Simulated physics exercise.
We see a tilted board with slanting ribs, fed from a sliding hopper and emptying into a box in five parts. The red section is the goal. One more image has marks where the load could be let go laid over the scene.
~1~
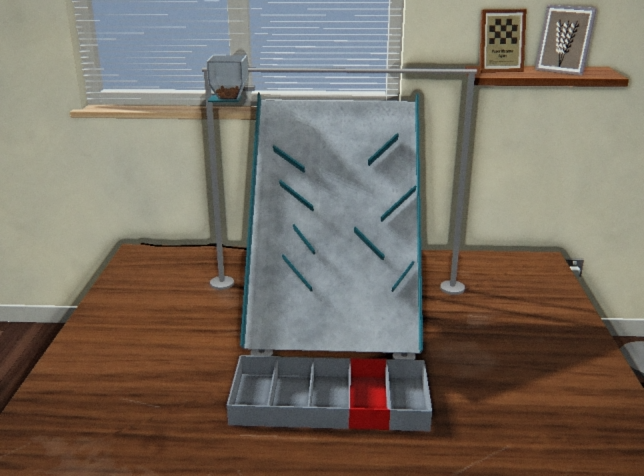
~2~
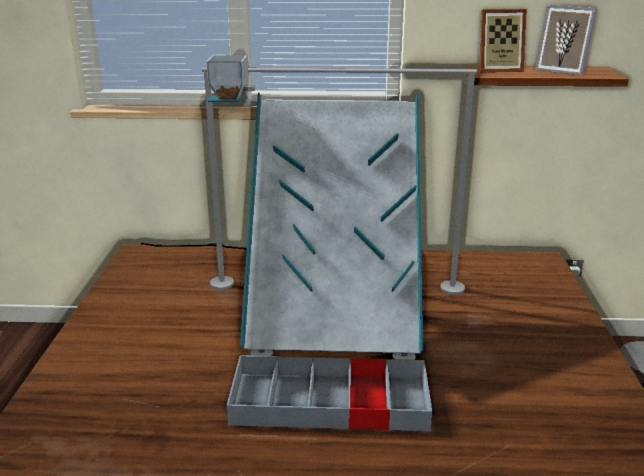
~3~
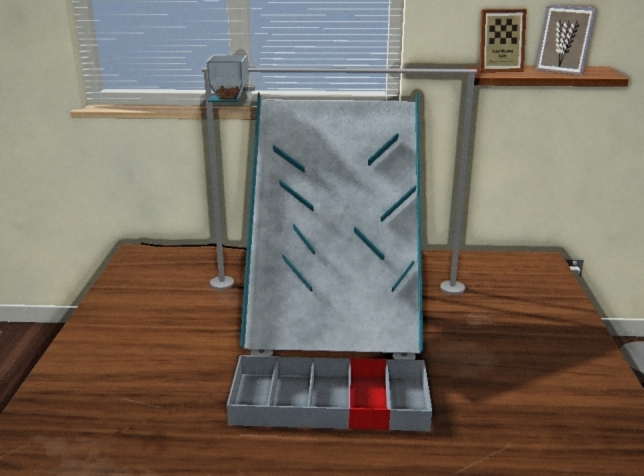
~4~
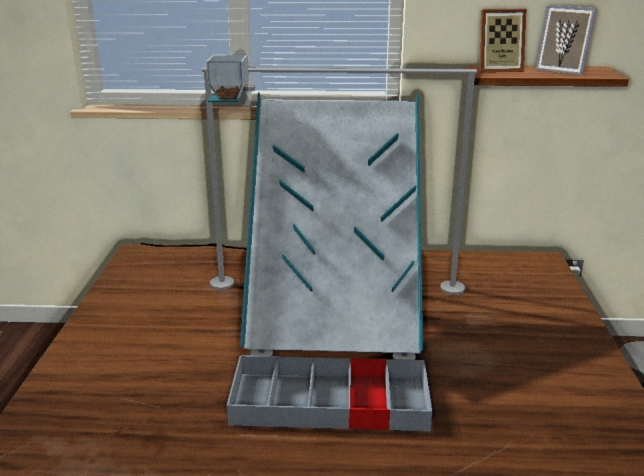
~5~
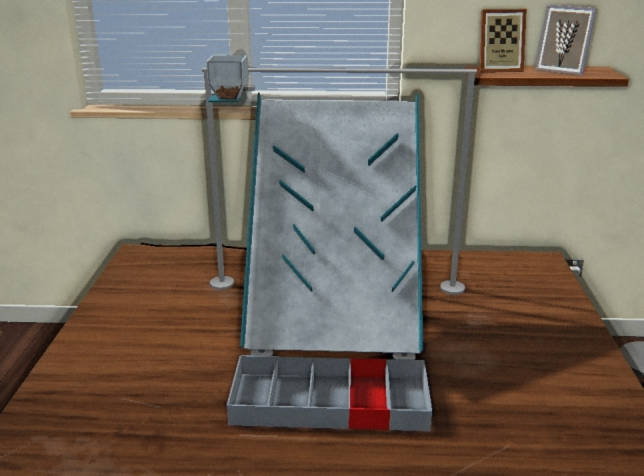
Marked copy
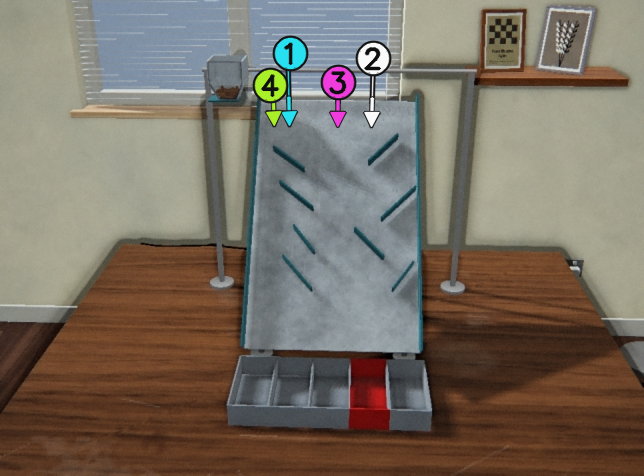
To begin with, a small hopper holding brown pieces sits at the upper left of a tilted grey board with slanting teal ribs, above a five-part box with one red section. The hopper then stays in place, the board and box remain still, and nothing visibly moves through the end.
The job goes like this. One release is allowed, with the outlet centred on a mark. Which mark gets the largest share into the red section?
I would pick mark 1.
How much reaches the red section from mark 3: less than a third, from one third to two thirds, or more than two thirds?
It is less than a third.
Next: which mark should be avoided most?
2 it is.
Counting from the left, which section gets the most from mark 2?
The third from the left.
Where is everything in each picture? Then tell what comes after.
The first picture shows hopper at (231, 94), cereal balls, door shut.
The second picture shows ribs (273, 146) to (304, 167), (369, 160) to (398, 133), (280, 180) to (313, 206).
The third picture shows ribs (382, 217) to (416, 186), (293, 224) to (314, 250), (355, 227) to (384, 256).
The fourth picture shows ribs (282, 255) to (311, 288), (393, 288) to (414, 261).
The fifth picture shows red section at (369, 418), number 4 of 5 from the left.
On the marked copy, mark 1 meets the board at (289, 120); mark 2 meets the board at (371, 121); mark 3 meets the board at (337, 121); mark 4 meets the board at (274, 120).
For mark 1, about a third in the red section, about a third in other sections, about a quarter outside the box.
For mark 2, a small part in the red section, about two thirds in other sections, about a quarter outside the box.
For mark 3, about a quarter in the red section, about a third in other sections, about a third outside the box.
For mark 4, about a quarter in the red section, about half in other sections, about a third outside the box.
